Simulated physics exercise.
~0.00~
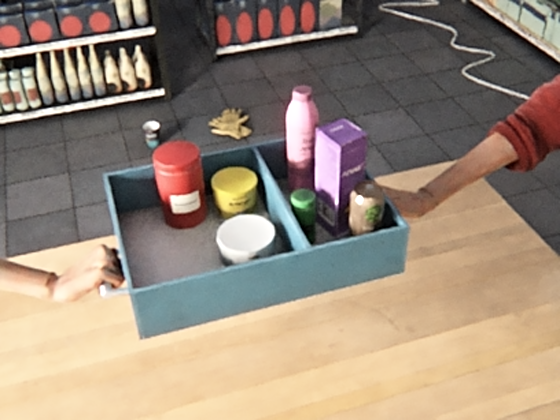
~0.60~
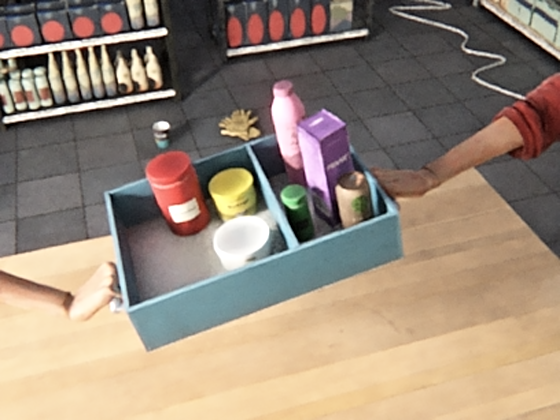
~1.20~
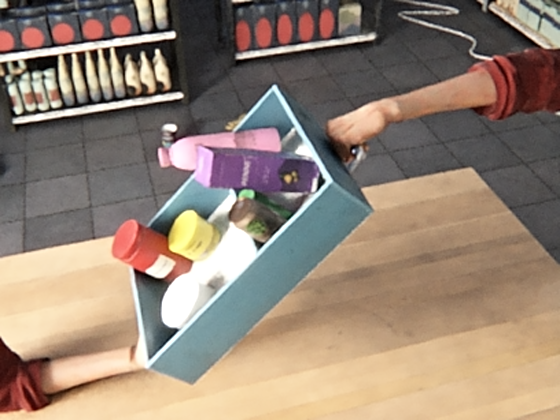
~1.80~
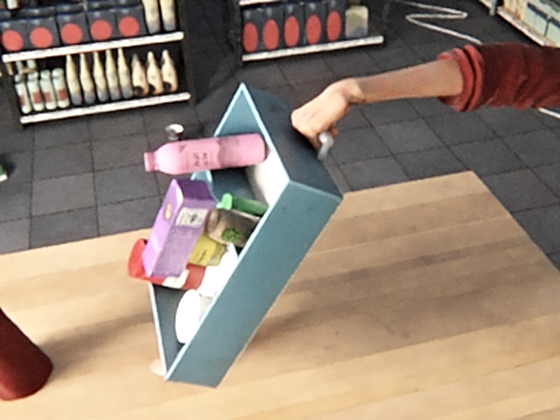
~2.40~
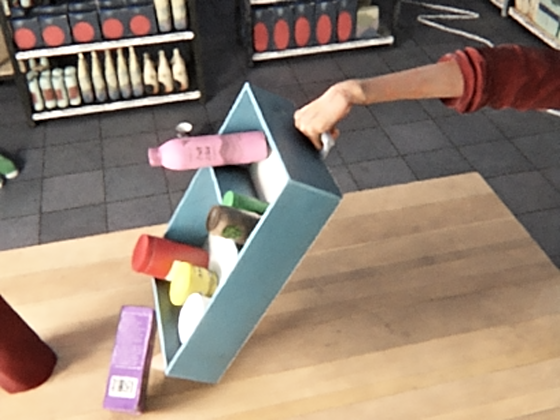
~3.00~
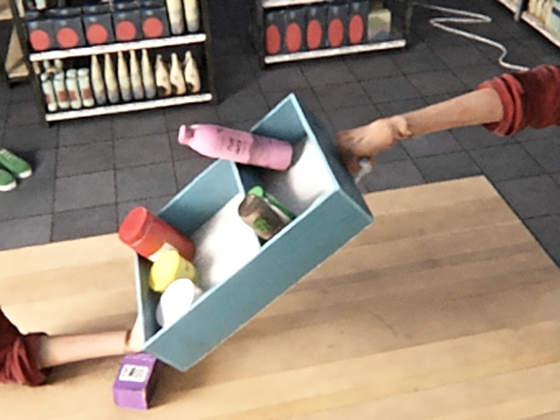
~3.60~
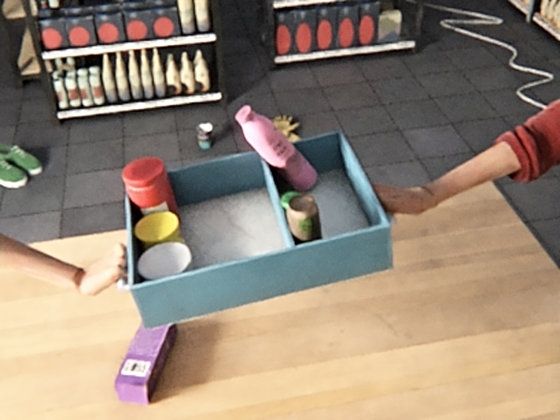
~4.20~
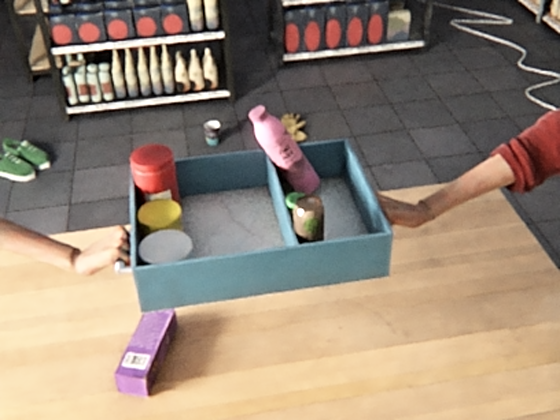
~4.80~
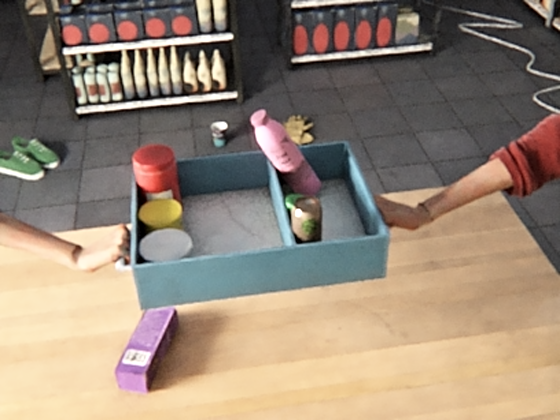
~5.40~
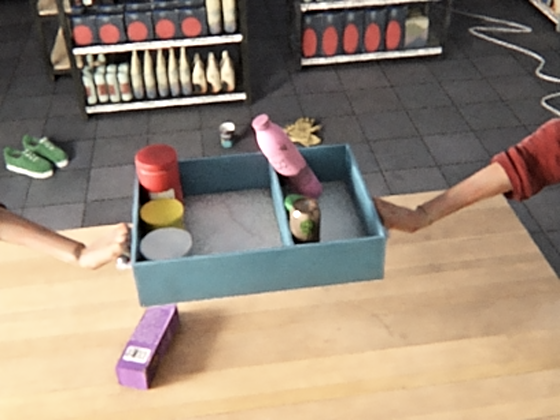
Two hands tip a blue crate steeply left, spilling a purple carton, then level it.
